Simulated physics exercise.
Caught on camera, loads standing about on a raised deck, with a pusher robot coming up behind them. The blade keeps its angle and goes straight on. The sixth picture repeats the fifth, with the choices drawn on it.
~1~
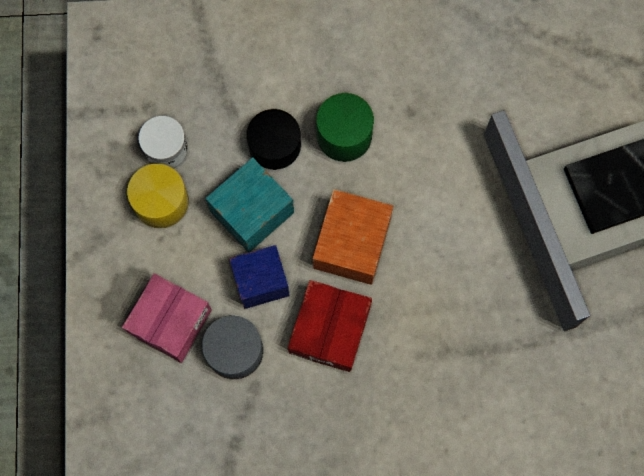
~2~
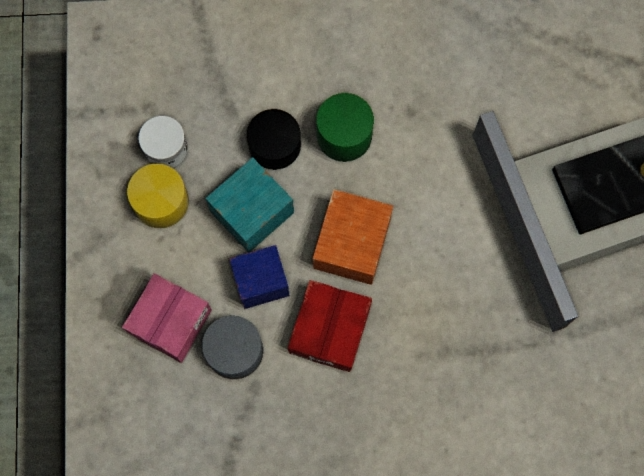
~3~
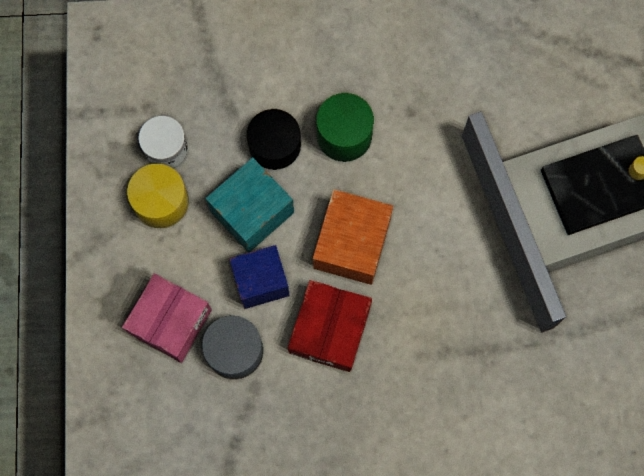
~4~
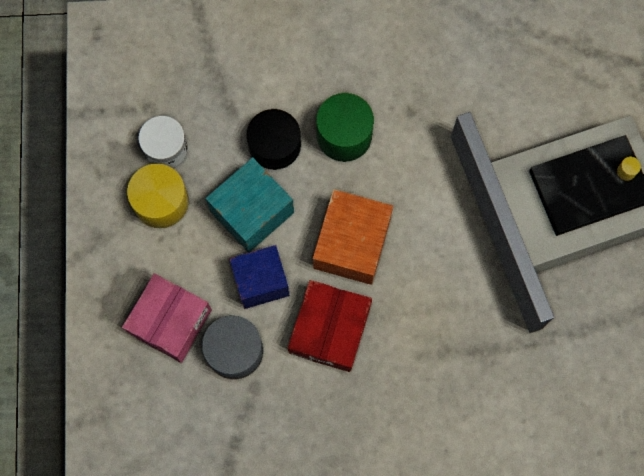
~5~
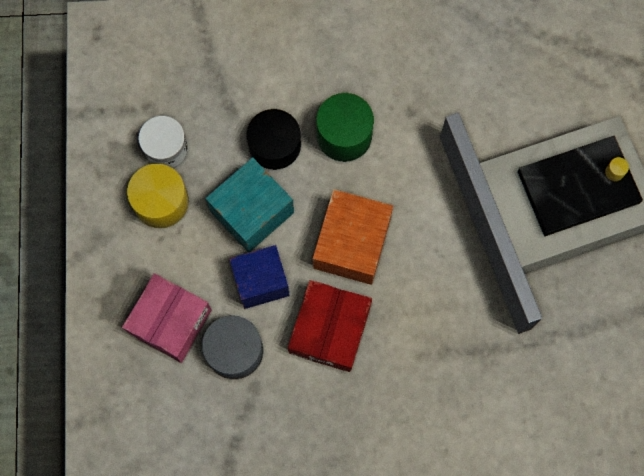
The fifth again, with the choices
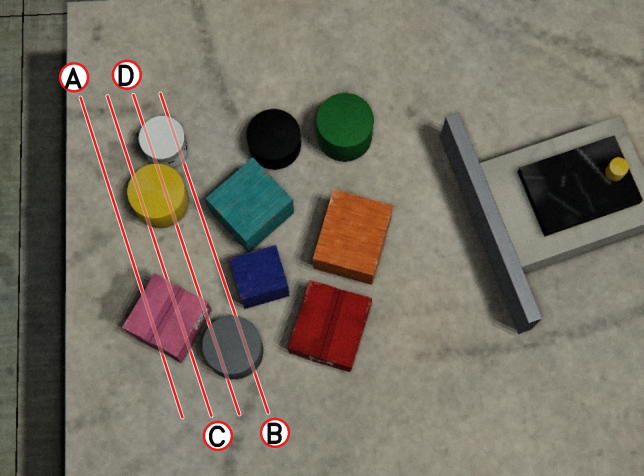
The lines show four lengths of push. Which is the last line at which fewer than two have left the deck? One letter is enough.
It should halt at D.
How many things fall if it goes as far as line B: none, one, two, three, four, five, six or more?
In all, none.
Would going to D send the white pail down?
By then, no.
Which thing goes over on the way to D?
The pink parcel.
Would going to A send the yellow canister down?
Yes.
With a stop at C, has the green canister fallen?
No.
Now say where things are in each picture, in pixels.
Orange crate (353, 237); turquoise crate (251, 205); white pail (164, 143), in the first picture.
Robot (607, 186); green canister (345, 128), in the second picture.
Robot (596, 187); grey canister (233, 348), in the third picture.
Robot (584, 187); yellow canister (159, 196), in the fourth picture.
Robot (573, 188); pink parcel (168, 319); orange crate (353, 237); turquoise crate (251, 205), in the fifth picture.
On the marked copy, A at (129, 252); B at (212, 247); C at (157, 250); D at (184, 249).
With D. Early on, robot (461, 194); green canister (312, 120); black canister (260, 139).
Further on, robot (349, 199); pink parcel (129, 329); yellow canister (153, 198).
At the end, robot (266, 203); pink parcel over the edge; yellow canister (77, 217); one fallen.
As for the rest, A drops three; B is within the limit but short; C drops two.
